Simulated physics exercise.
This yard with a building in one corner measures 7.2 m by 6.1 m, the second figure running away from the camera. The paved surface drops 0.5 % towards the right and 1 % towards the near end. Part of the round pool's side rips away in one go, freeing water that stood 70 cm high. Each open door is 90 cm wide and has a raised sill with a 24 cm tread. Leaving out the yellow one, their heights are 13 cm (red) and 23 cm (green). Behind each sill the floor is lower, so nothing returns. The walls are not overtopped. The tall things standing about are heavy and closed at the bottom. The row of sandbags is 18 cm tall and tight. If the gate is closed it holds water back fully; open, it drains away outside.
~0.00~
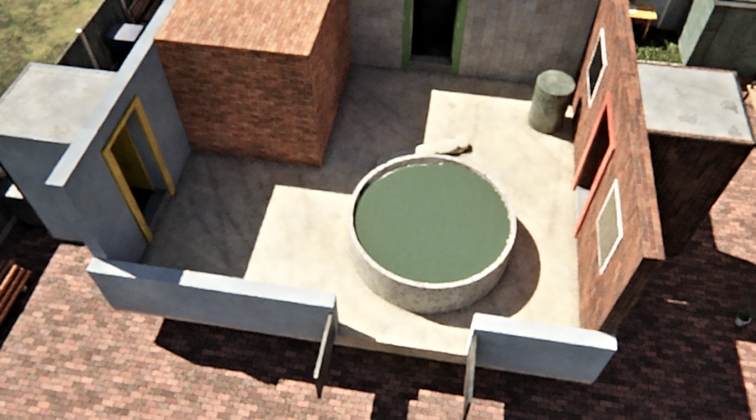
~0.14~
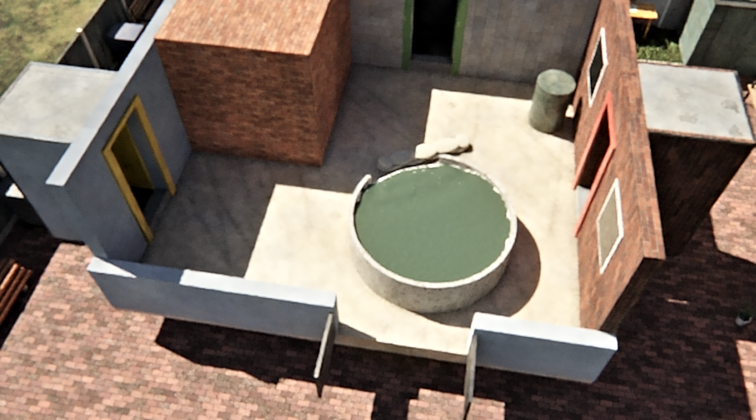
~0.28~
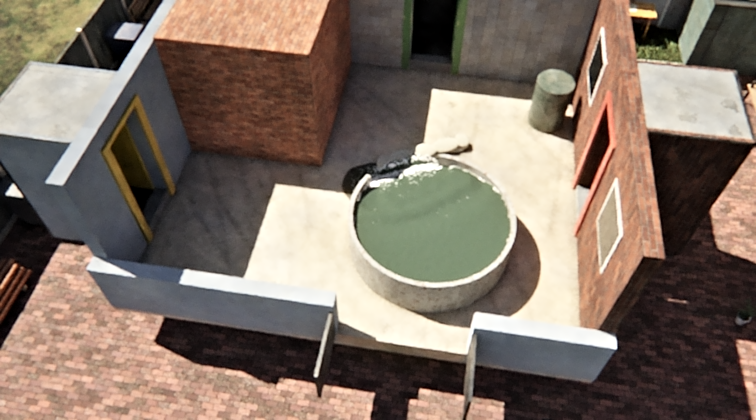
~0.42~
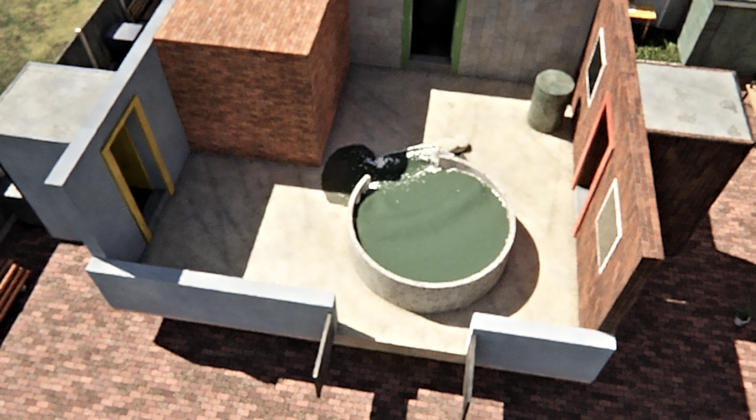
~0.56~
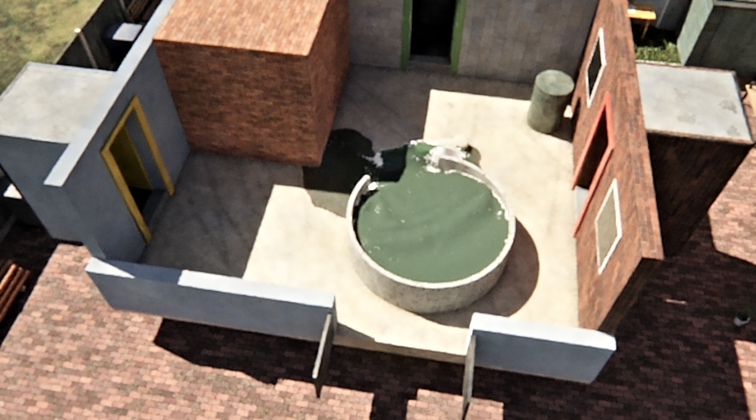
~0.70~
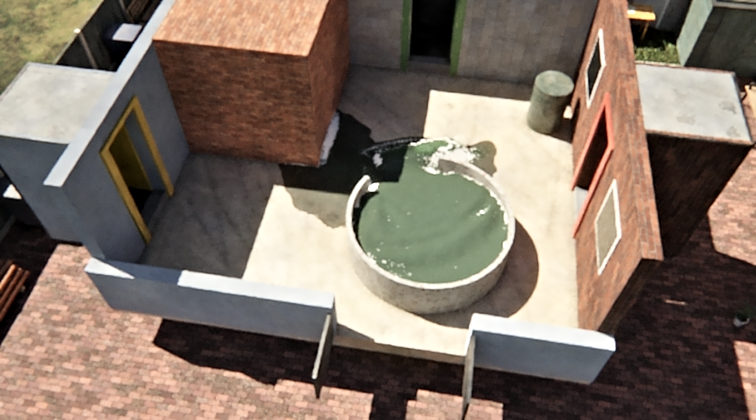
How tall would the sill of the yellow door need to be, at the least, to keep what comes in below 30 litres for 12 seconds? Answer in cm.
Close to 7 cm is just enough.
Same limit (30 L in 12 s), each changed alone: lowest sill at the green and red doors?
Roughly 14.0 cm at green and 11.5 cm at red.
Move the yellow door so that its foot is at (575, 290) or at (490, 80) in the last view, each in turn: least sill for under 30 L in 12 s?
Roughly 13.5 and 10.5 cm.
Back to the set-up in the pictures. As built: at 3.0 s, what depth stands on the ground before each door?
Depths in cm: Yellow 12, red 10, green 21.
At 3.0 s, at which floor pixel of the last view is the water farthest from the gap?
Near (126, 288).
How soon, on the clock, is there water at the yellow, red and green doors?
Yellow 2.4 s, red 1.8 s, green 1.6 s.
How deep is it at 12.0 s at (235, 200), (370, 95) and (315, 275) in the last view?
Roughly 4, 5 and 7 cm, in turn.
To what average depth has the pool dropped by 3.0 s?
About 33 cm.
After 1.4 s water covers 40 % of the floor, deepest (49 cm) near (387, 176); it has not reached the yellow door.
After 3.0 s water covers 65 % of the floor, deepest (32 cm) near (348, 73); 12 cm at the yellow door, 0 litres in over its 19 cm sill.
After 12.0 s water covers 95 % of the floor, deepest (18 cm) near (544, 353); 7 cm at the yellow door, 0 litres in over its 19 cm sill.
At the yellow door as built, the water arrived by 2.4 s and peaked near 13 cm at 2.6 s.
Run again over the same 12 s with other heights there, 46 litres in over 6 cm, 12 litres over 8.5 cm. The limit of 30 litres is kept from about 7 cm up.
